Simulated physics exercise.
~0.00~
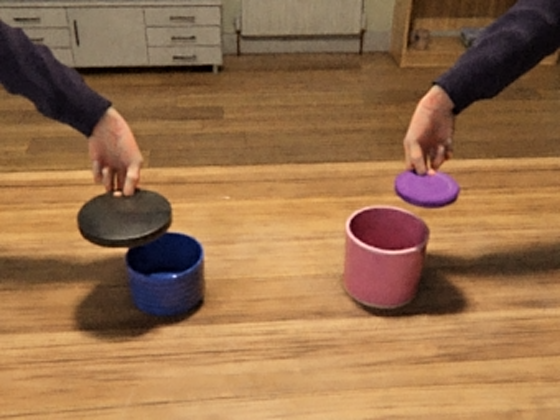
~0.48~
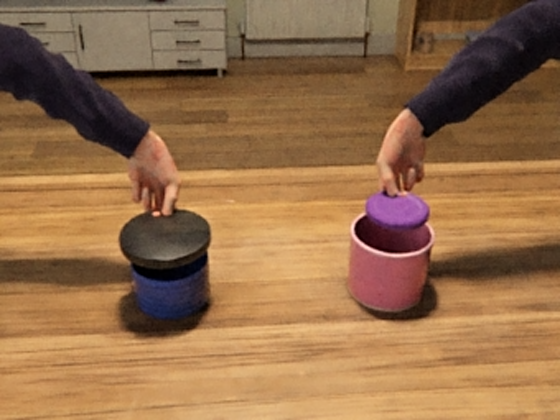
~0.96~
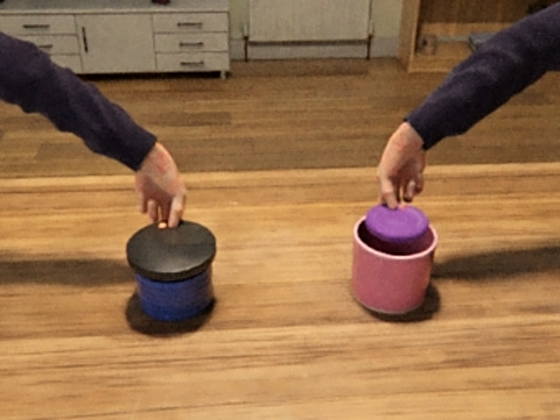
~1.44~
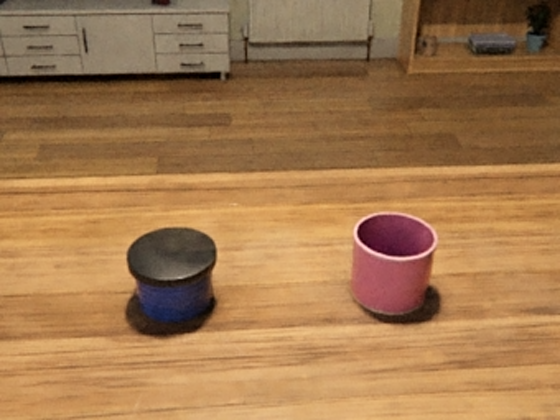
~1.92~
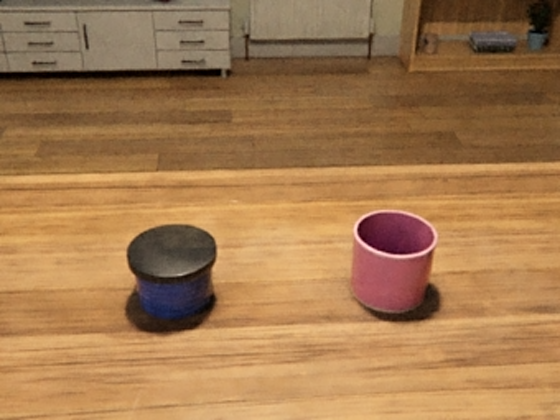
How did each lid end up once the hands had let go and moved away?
The black lid rested on the rim of the blue pot and covered it. The purple lid slipped past the rim of the pink pot and dropped out of sight inside, leaving it open.
